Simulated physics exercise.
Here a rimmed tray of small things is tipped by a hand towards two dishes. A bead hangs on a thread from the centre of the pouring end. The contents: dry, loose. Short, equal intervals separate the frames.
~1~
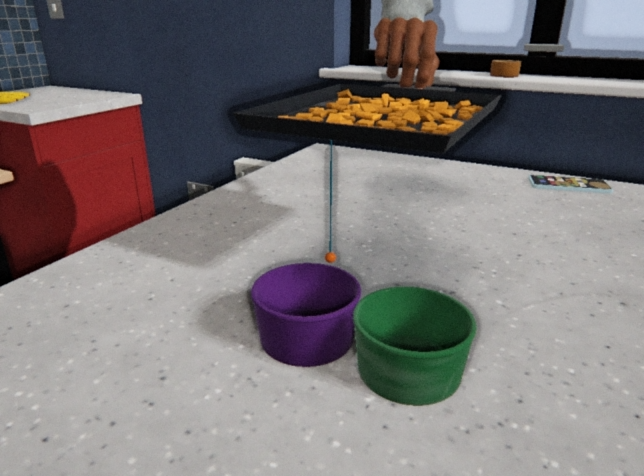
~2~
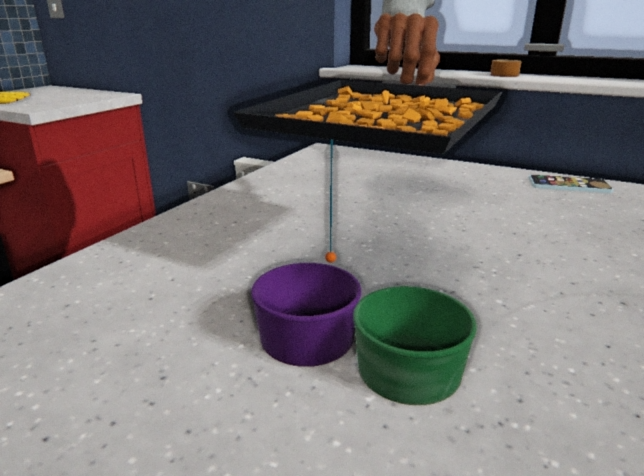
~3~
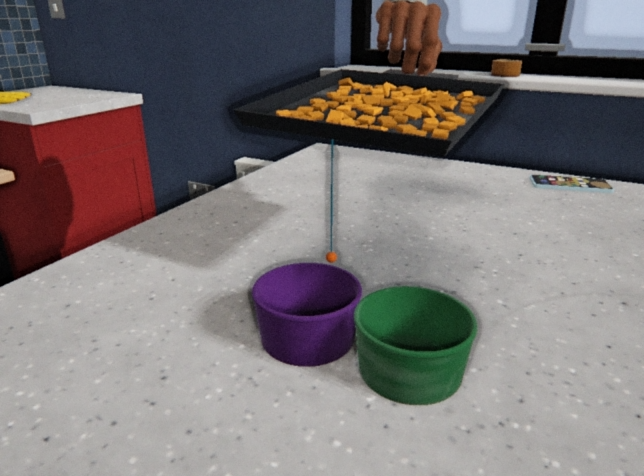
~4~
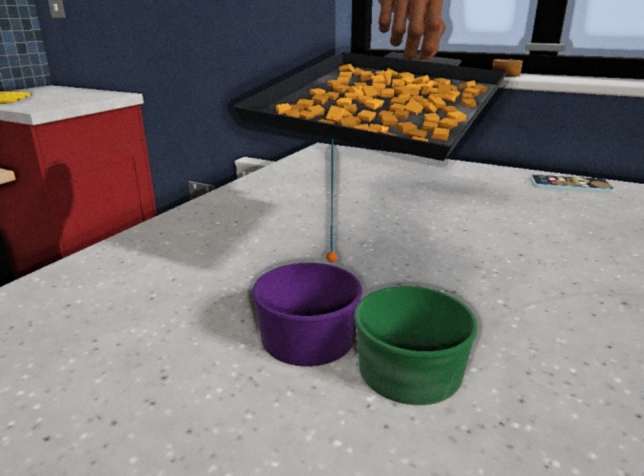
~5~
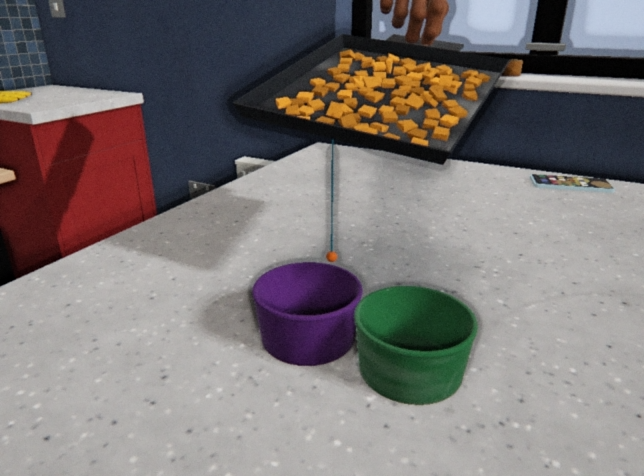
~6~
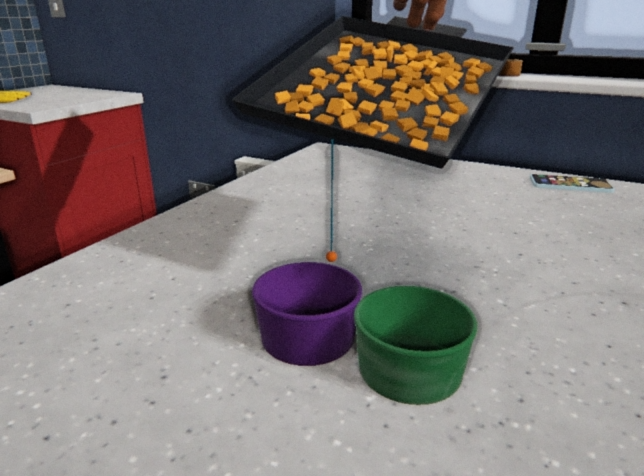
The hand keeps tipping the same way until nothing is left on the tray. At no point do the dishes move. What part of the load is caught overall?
Majority caught.
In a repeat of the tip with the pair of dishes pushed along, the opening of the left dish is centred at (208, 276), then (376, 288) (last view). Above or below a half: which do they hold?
The first place gets a lesser share, the second the greater share.
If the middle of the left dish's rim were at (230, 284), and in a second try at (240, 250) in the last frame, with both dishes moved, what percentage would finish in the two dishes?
First 10 per cent, second 0 per cent.
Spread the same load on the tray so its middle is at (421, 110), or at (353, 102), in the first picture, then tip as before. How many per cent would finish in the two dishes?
The first start gives 80 percent and the second 80 percent.
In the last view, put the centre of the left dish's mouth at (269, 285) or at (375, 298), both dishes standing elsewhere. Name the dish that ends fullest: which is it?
For the two places in order: The rightward one, the leftward one.
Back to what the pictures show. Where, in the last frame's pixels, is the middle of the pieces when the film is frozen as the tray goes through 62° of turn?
Near the pixel (404, 118).
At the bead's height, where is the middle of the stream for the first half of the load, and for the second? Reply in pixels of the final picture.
About (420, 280) to begin with, then about (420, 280).
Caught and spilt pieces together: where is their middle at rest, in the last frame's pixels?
Around (411, 350), give or take.
Just after the last frame, tray tipped steeply; almost all on the tray; about a tenth in the air.
A moment on, tray tipped right over; about a tenth on the tray; roughly two thirds in the right dish; just a few in the left dish; about a tenth outside both; roughly a quarter in the air.
Further on, tray tipped past a quarter turn; the larger part in the right dish; about a tenth in the left dish; about a tenth outside both.
When it is over, tray tipped past a quarter turn; the larger part in the right dish; about a tenth in the left dish; about a tenth outside both.
